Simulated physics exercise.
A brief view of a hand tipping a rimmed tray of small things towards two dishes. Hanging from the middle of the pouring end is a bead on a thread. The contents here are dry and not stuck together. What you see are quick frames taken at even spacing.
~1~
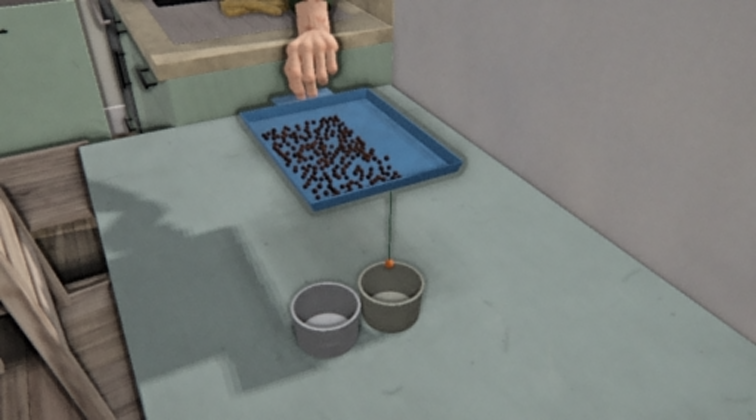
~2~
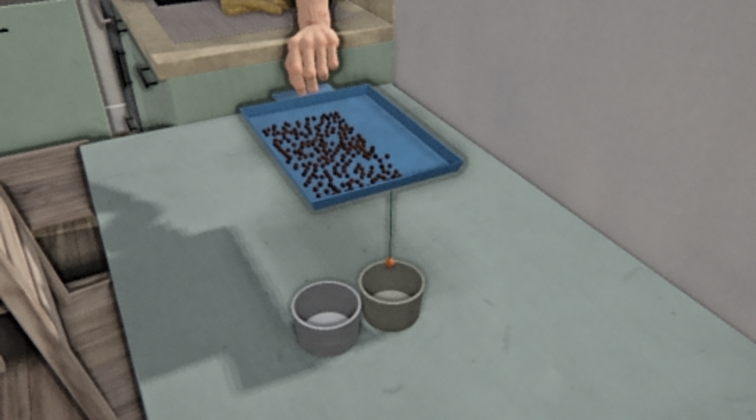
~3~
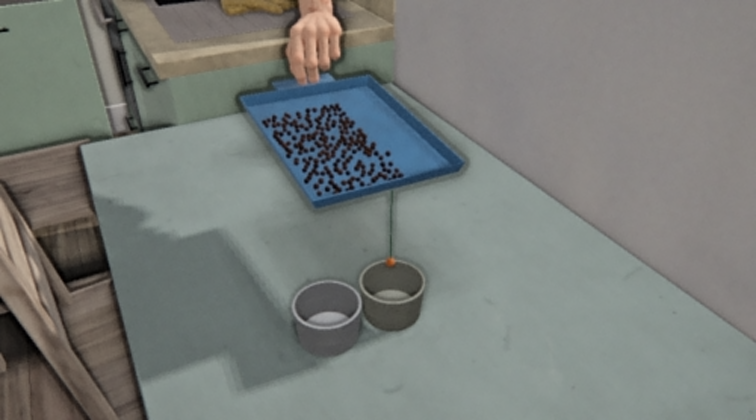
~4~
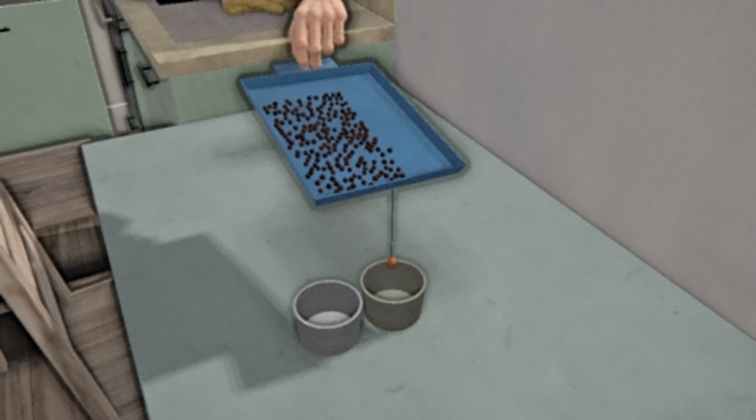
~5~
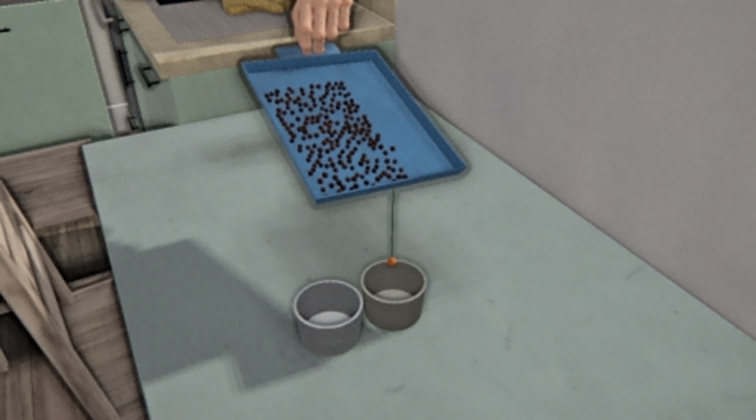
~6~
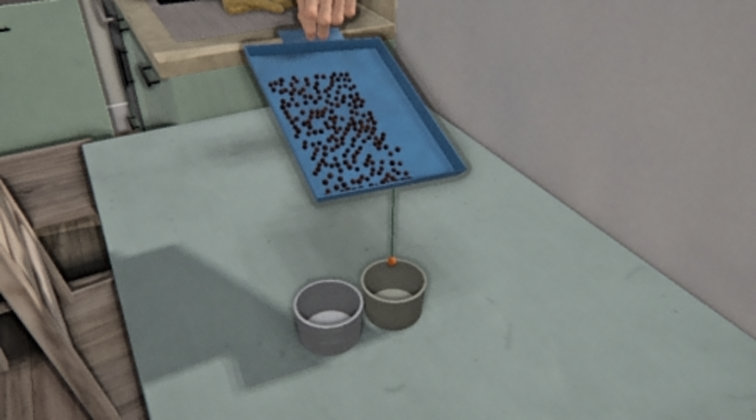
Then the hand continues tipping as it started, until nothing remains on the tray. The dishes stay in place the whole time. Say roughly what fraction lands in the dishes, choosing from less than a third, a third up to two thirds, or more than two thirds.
Smaller than a third.
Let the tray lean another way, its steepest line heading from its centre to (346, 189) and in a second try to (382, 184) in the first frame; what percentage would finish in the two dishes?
In turn, 90 percent and then 50 percent.
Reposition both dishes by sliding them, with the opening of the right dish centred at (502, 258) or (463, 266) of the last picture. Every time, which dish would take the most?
On the first try it would be the one on the left, and on the second the one on the right.
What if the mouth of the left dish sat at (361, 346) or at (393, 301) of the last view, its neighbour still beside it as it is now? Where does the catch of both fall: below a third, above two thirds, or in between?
For the first spot it's below one third, and for the next one it's between a third and two thirds.
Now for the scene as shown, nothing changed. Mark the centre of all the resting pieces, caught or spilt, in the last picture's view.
I'd mark it at roughly (476, 301).
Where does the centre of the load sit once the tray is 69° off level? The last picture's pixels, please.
Mark it at roughly (428, 186) in the final frame.
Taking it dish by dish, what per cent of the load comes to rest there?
Count per hundred - left dish ~ 0, right dish ~ 20.
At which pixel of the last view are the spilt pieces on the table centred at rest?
At about (491, 301).
Just after the last frame, tray tipped steeply; roughly two thirds on the tray; just a few in the right dish; about a tenth outside both; roughly a quarter in the air.
A moment on, tray tipped past a quarter turn; about a tenth in the right dish; the larger part outside both; about a tenth in the air.
Further on, tray tipped past a quarter turn; about a tenth in the right dish; the larger part outside both.
When it is over, tray tipped past a quarter turn; not one in the left dish; about a tenth in the right dish; the larger part outside both.
